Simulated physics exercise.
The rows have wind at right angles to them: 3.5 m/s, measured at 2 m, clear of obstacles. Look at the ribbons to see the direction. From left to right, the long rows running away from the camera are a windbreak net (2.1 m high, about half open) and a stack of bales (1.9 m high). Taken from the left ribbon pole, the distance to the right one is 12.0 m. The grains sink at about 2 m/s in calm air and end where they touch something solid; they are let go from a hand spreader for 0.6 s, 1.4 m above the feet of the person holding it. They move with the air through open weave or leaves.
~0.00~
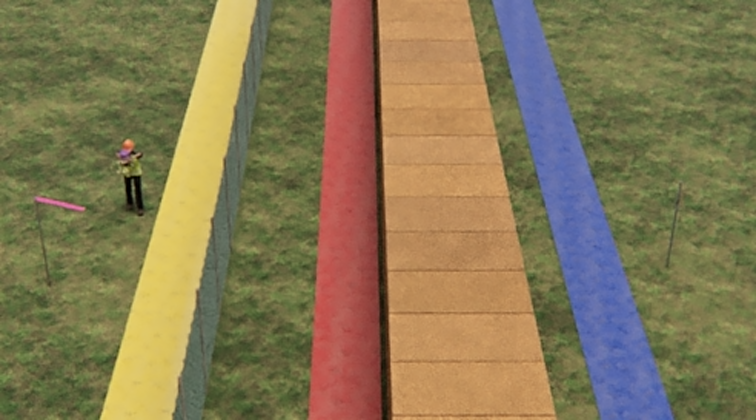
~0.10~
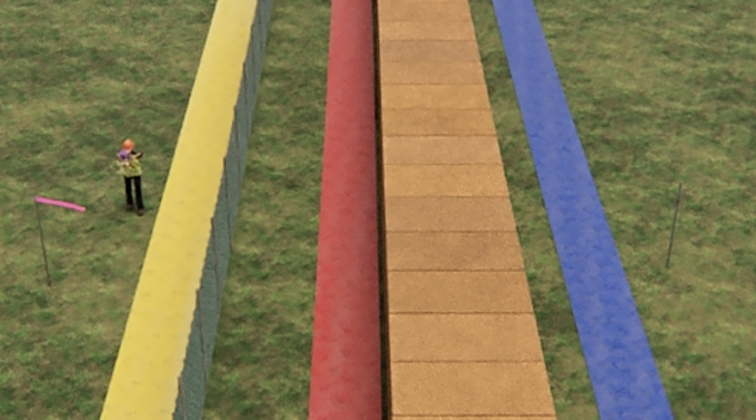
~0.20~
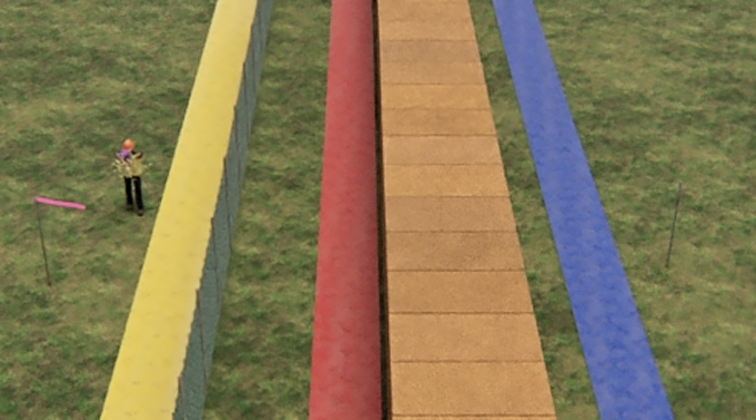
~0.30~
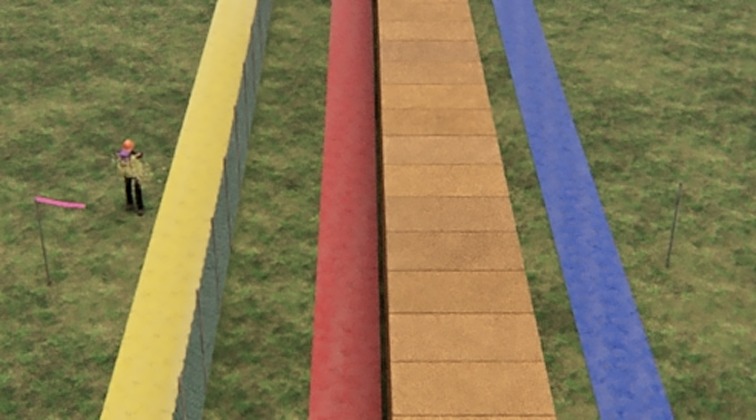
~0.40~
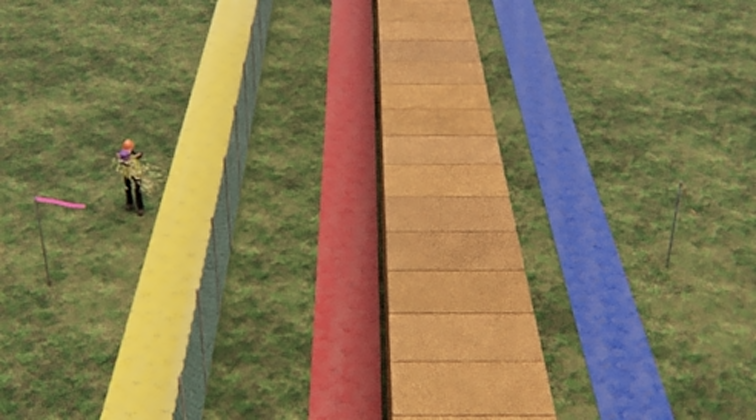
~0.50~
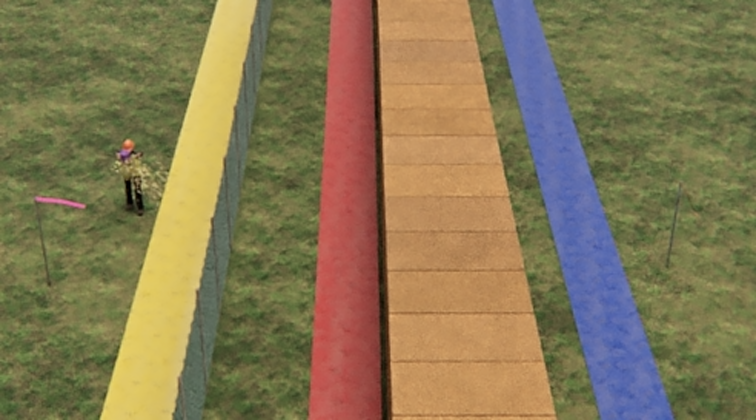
Pale grains spread from the hands of a person in an orange hat at left, forming a widening, thinning cloud that drifts slightly right and downward, while pink ribbon streams rightward from a pole beside yellow, red and blue strips.
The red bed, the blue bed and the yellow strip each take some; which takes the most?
The yellow one takes the most.
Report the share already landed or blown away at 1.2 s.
Share: Near 55 percent.
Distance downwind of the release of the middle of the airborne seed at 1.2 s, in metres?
1.5 metres.
After 1.2 s, 53 % is no longer flying here, and 0 % lies on the blue bed, 45 % on the yellow strip and 0 % on the red bed; the middle of what still flies is 0.4 m above the low ground, near (192, 205).
After 2.0 s, 99 % is no longer flying here, and 0 % lies on the blue bed, 69 % on the yellow strip and 0 % on the red bed.
After 3.5 s, 100 % is no longer flying here, and 0 % lies on the blue bed, 69 % on the yellow strip and 0 % on the red bed.
After 8.0 s, 100 % is no longer flying here, and 0 % lies on the blue bed, 69 % on the yellow strip and 0 % on the red bed.
After 45.0 s, 100 % is no longer flying here, and 0 % lies on the blue bed, 69 % on the yellow strip and 0 % on the red bed.
